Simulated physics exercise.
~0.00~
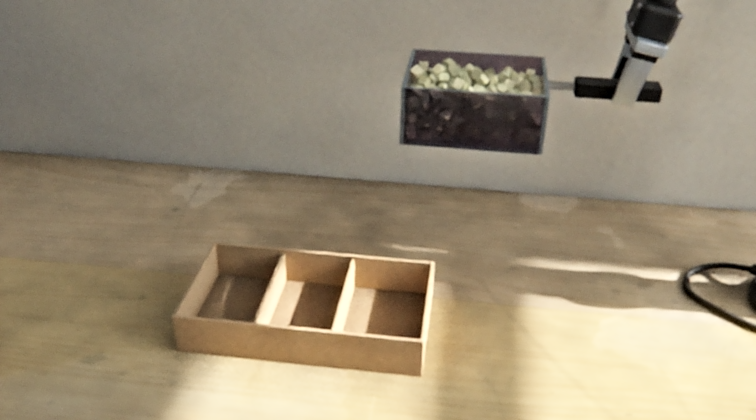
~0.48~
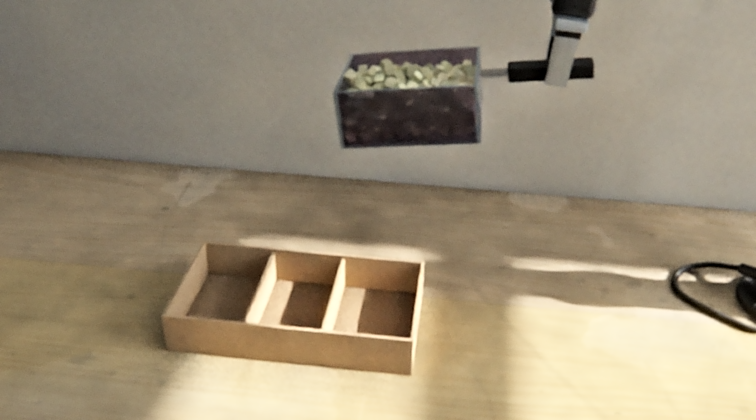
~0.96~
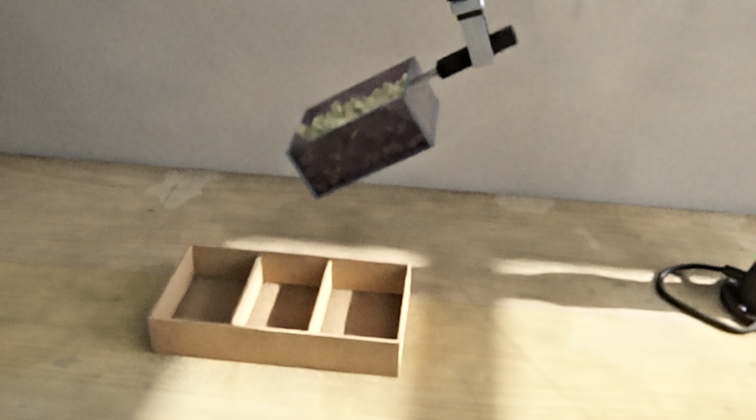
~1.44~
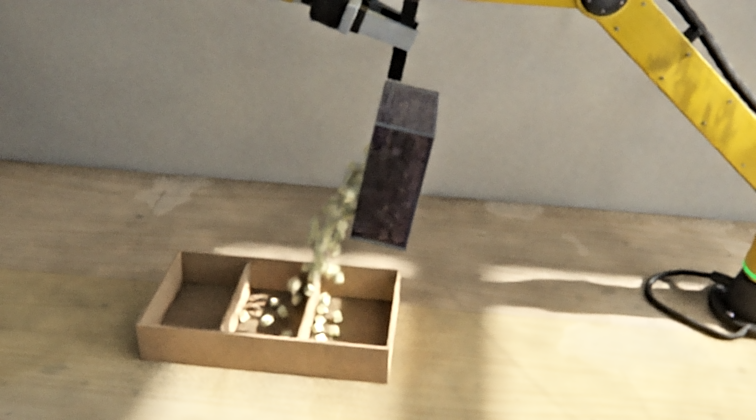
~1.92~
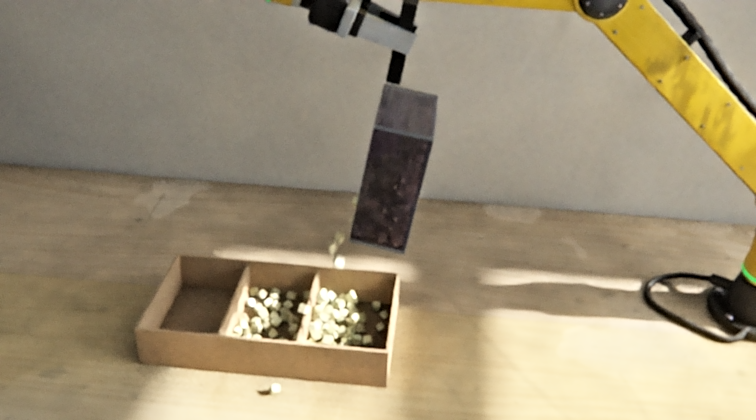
The footage shows a robot arm moving a dark translucent box of pale vegetable dice left above a divided crate on a wooden table, then tipping it steeply. Pieces pour into the middle and right compartments, leaving the left one empty and one piece on the table in front.
